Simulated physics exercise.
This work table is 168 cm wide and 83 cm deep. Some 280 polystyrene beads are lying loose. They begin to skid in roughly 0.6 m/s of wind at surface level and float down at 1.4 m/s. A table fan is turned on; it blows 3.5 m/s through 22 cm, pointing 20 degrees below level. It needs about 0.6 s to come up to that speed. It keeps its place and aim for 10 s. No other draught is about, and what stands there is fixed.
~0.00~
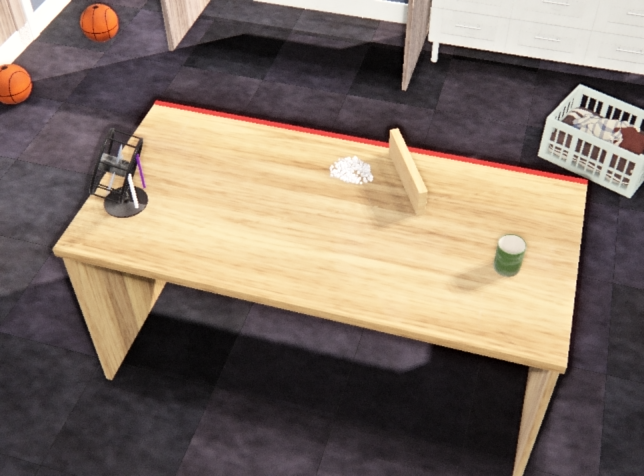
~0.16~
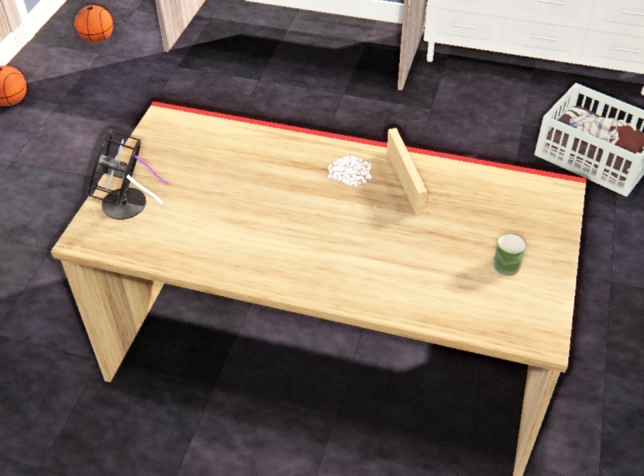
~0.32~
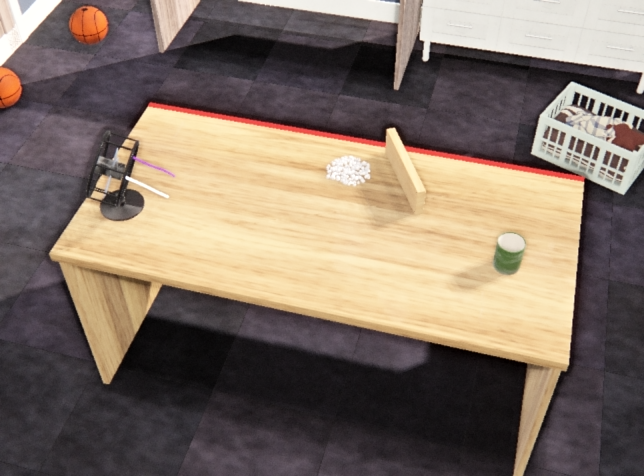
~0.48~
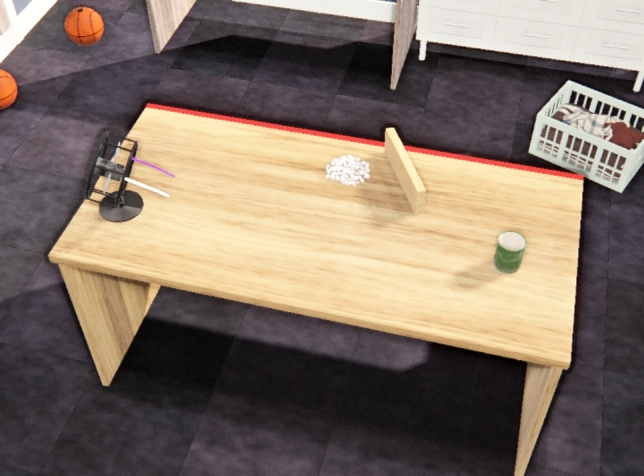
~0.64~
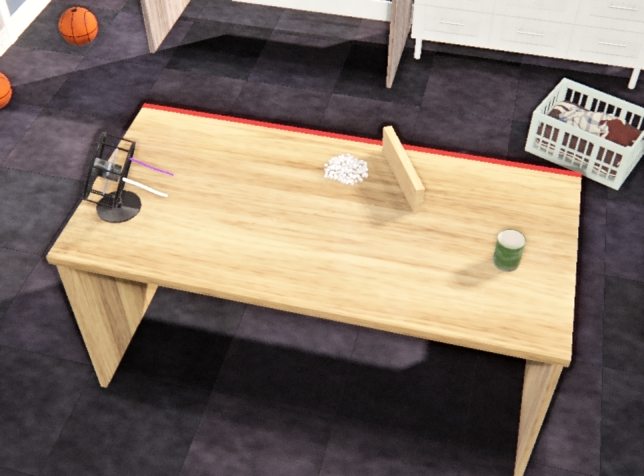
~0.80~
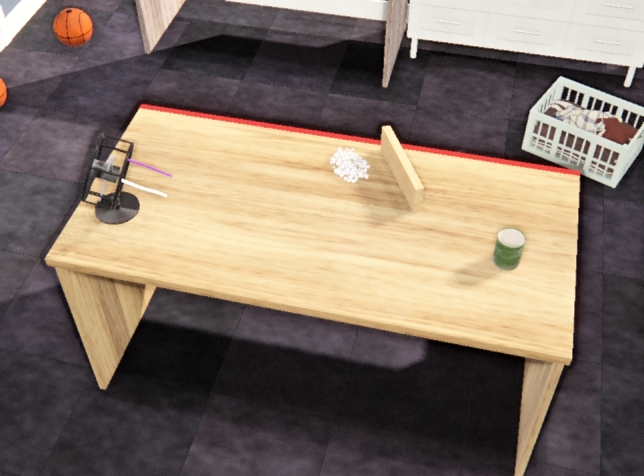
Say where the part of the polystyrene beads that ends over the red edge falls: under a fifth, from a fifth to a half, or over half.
The share over the red edge is over half.
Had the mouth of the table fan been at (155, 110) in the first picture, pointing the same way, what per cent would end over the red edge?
It would be near 5 %.
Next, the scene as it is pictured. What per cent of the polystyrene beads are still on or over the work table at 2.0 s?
About 10 %.
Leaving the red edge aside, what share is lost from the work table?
About 0 %.
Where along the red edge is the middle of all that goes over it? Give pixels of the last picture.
Near (374, 140).
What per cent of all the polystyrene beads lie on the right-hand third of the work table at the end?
Near 0 %.
After 2.0 s, 12 % are on the move or not yet settled, 91 % are over the red edge.
After 3.2 s, 4 % are on the move or not yet settled, 98 % are over the red edge.
After 5.5 s, 0 % are on the move or not yet settled, 100 % are over the red edge.
After 10.0 s, at the end, 100 % are over the red edge.
